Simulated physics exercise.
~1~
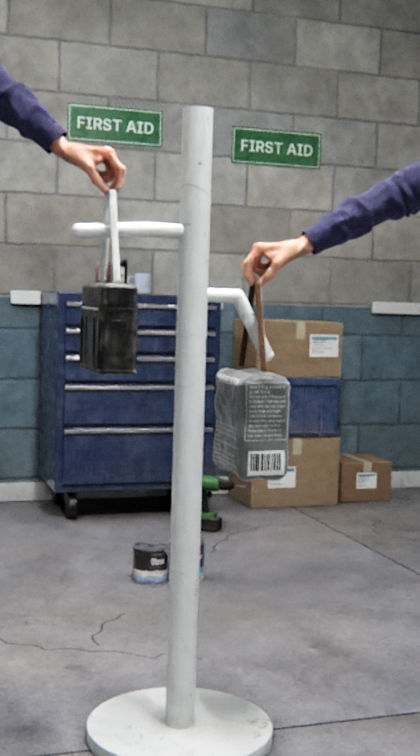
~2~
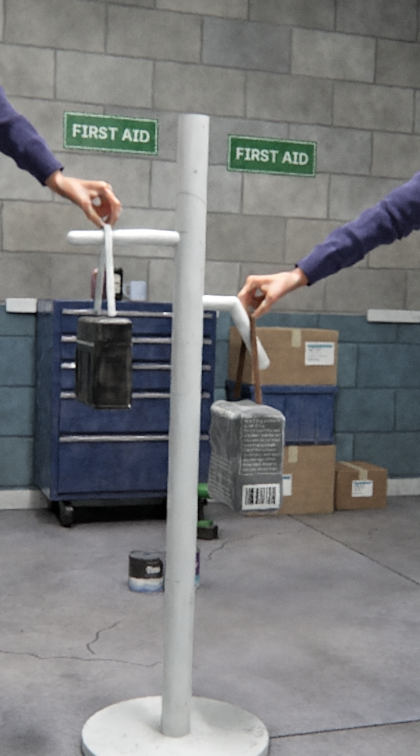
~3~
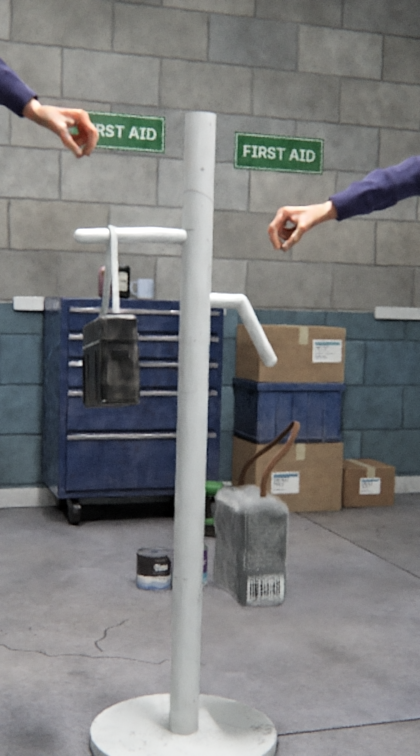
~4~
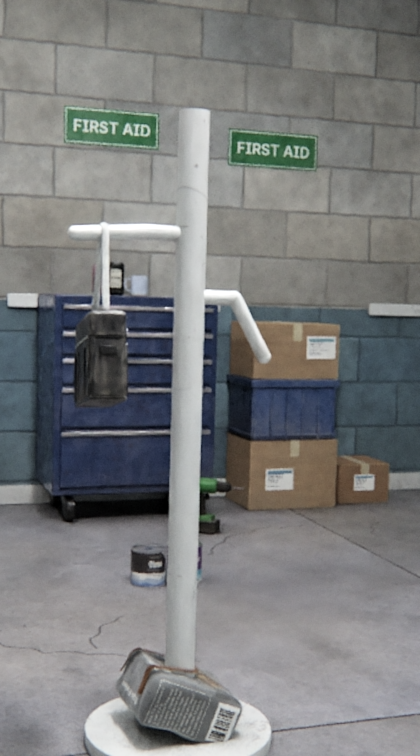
In a workshop with a block wall, first aid signs, a blue tool chest and stacked boxes, a white post stands with a peg on each side. Two hands reach in from opposite sides, the left holding a black case by its pale loop, the right a grey sack by its brown loop. They lower both loads beside the pegs, then let go and draw back. The black case hangs from the straight left peg, tilting slightly. The grey sack drops past the downward-bent right peg and ends on its side at the post's base, while the case stays hanging.
